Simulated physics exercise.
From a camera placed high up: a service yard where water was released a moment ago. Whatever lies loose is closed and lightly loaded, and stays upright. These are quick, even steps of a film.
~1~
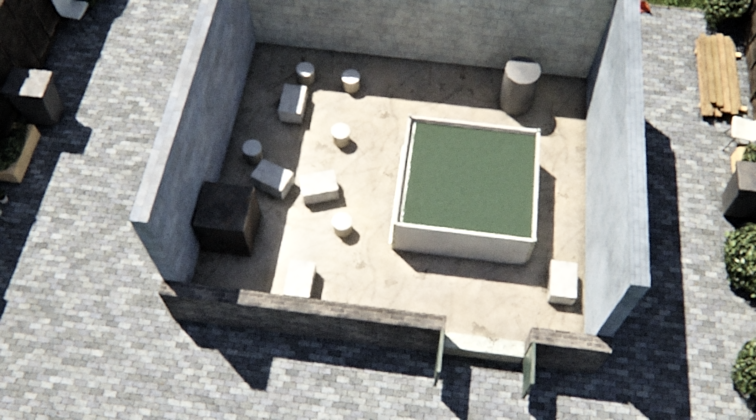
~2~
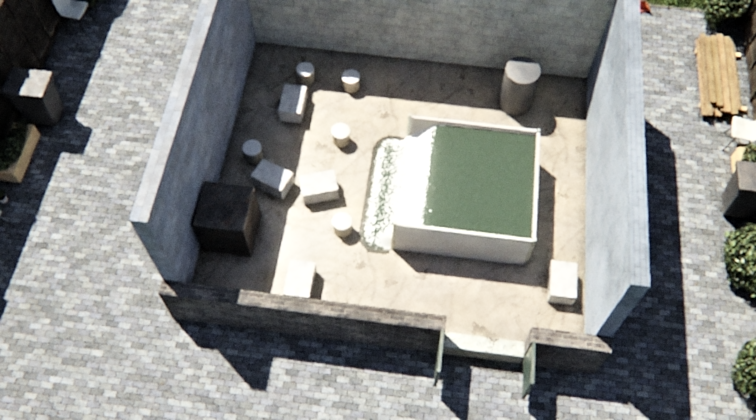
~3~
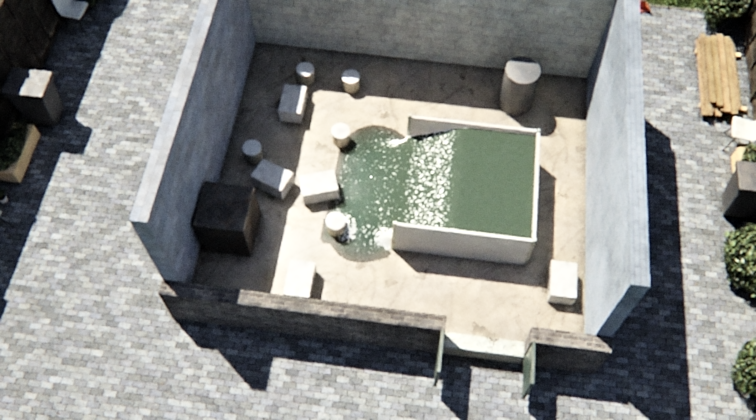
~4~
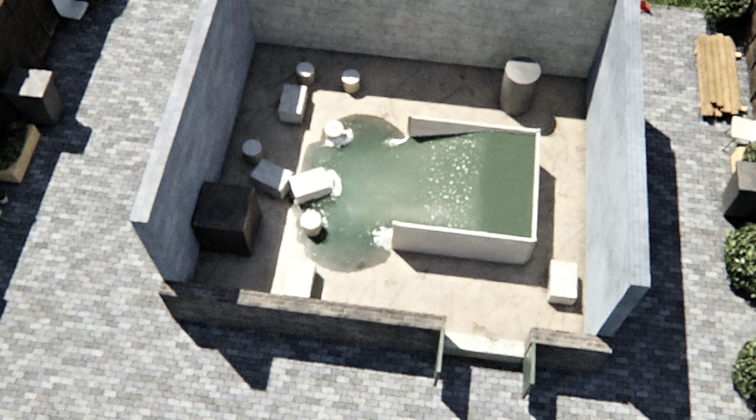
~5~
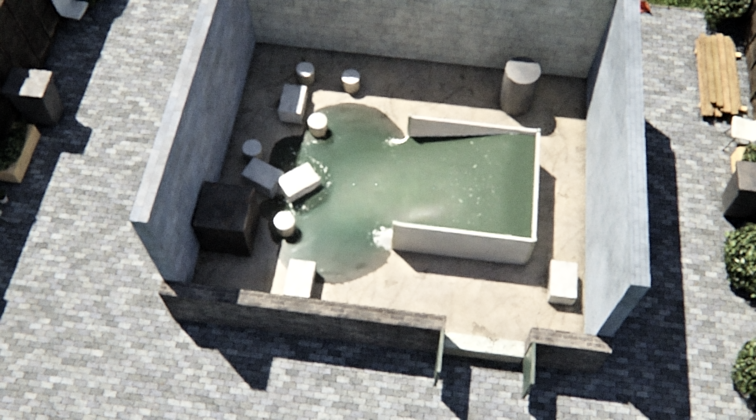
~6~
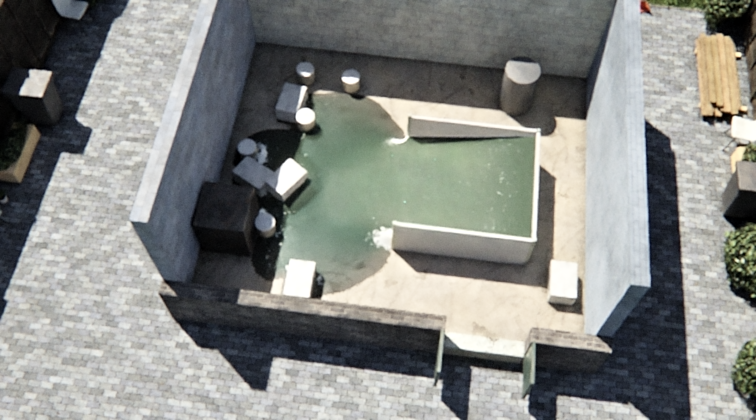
Green water bursting leftward from an open-sided tank in a walled yard, spreading across the floor and pushing pale blocks and pails.
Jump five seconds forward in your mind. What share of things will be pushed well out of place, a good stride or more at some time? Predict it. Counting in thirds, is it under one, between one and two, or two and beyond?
The portion moved well away reaches the top third.
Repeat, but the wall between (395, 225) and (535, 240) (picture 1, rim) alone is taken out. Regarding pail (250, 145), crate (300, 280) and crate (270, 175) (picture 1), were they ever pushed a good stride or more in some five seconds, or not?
First covers that distance, second covers that distance, third covers that distance.
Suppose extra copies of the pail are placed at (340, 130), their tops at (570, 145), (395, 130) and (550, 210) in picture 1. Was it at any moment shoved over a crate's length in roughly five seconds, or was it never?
First falls short; second driven off; third falls short.
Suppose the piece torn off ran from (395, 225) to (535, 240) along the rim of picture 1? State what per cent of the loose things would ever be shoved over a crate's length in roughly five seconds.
Roughly 60 in a hundred.
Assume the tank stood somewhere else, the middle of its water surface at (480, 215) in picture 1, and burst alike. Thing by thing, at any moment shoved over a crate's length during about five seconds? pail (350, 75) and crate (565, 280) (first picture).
Respectively: Got displaced that much and lacked the distance.
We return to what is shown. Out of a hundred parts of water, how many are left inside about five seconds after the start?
About 100 percent.
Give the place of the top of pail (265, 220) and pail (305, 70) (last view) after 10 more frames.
First object around (193, 269); second object around (286, 36).
A moment on, 4 of 10 are well off their spots; 5 afloat.
Next, 9 of 10 are well off their spots; 8 afloat.
Later, 9 of 10 are well off their spots; 8 afloat.
In the end, 8 of 10 are well off their spots, and 9 have been at some point; 9 afloat.
